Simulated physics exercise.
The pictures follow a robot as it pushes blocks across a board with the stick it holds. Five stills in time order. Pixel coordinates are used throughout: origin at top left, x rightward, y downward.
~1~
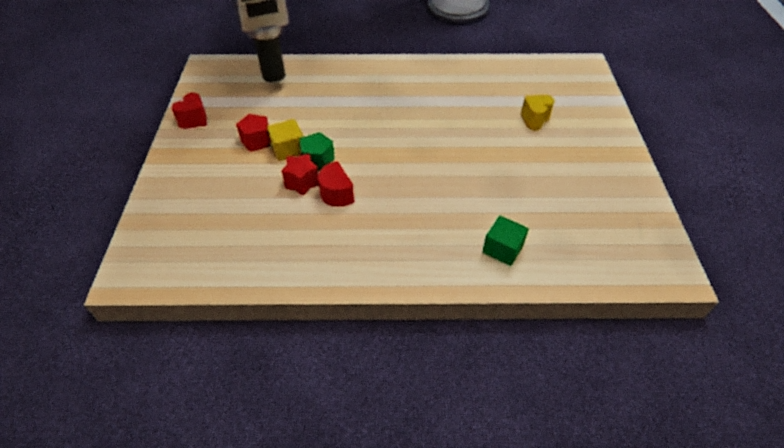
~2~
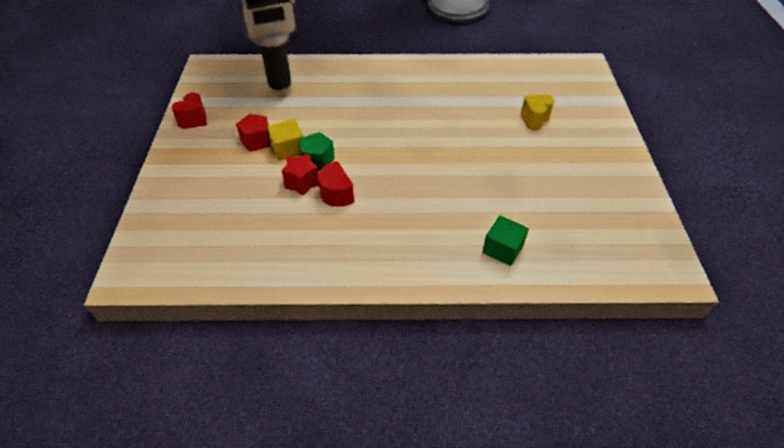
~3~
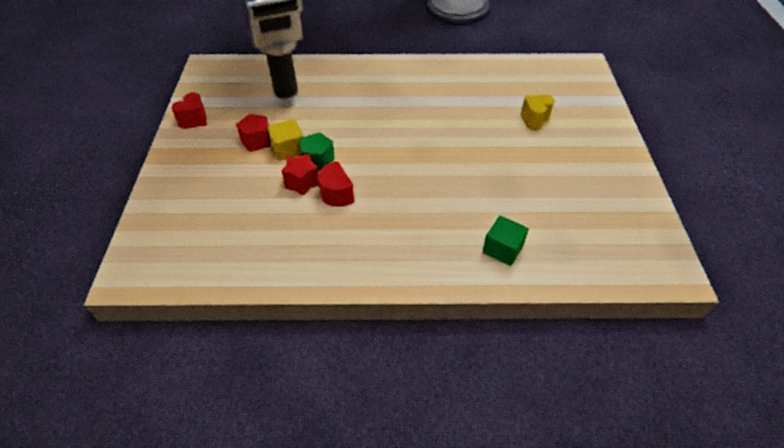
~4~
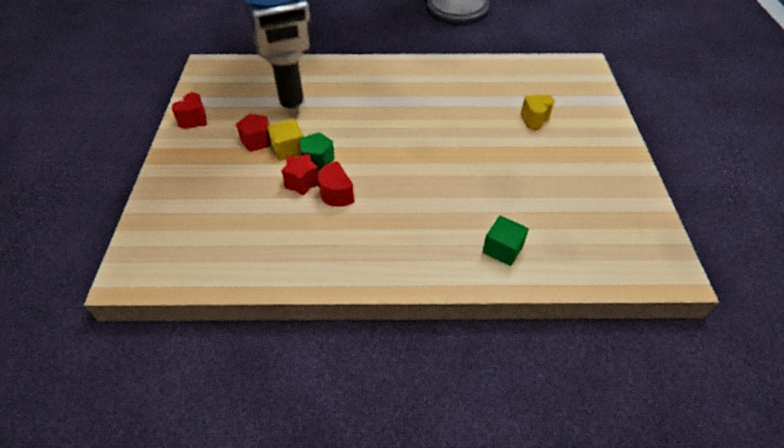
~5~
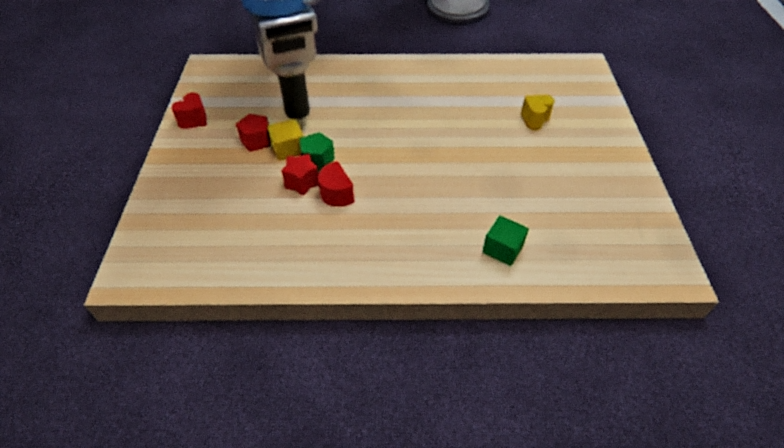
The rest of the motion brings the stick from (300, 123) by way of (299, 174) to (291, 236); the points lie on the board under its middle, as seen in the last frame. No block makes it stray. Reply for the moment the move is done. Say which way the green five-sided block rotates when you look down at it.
Counter-clockwise, from overhead.
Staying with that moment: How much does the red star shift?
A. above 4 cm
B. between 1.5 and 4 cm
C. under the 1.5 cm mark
A.
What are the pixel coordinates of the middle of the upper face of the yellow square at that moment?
I'd expect the centre of its top face to be at (266, 158).
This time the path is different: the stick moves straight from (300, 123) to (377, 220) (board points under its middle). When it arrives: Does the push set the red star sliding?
That would be a yes.
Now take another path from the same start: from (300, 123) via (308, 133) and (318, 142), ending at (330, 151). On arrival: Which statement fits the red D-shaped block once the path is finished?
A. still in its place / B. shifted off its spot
The answer is A.
On the path given first. One third of the way, stick at (299, 145); yellow square at (272, 150), turned 70° clockwise; red star at (301, 170), turned 40° clockwise; green five-sided block at (319, 151), turned 30° anticlockwise.
Two thirds of the way, stick at (295, 183); yellow square at (266, 158), turned 110° clockwise; red star at (304, 194), turned 55° clockwise; green five-sided block at (326, 157), turned 60° anticlockwise; red D-shaped block at (340, 179), turned 15° clockwise.
At the end, stick at (289, 225); yellow square at (266, 158), turned 110° clockwise; red star at (315, 227), turned 10° clockwise; green five-sided block at (326, 157), turned 60° anticlockwise; red D-shaped block at (340, 179), turned 15° clockwise.
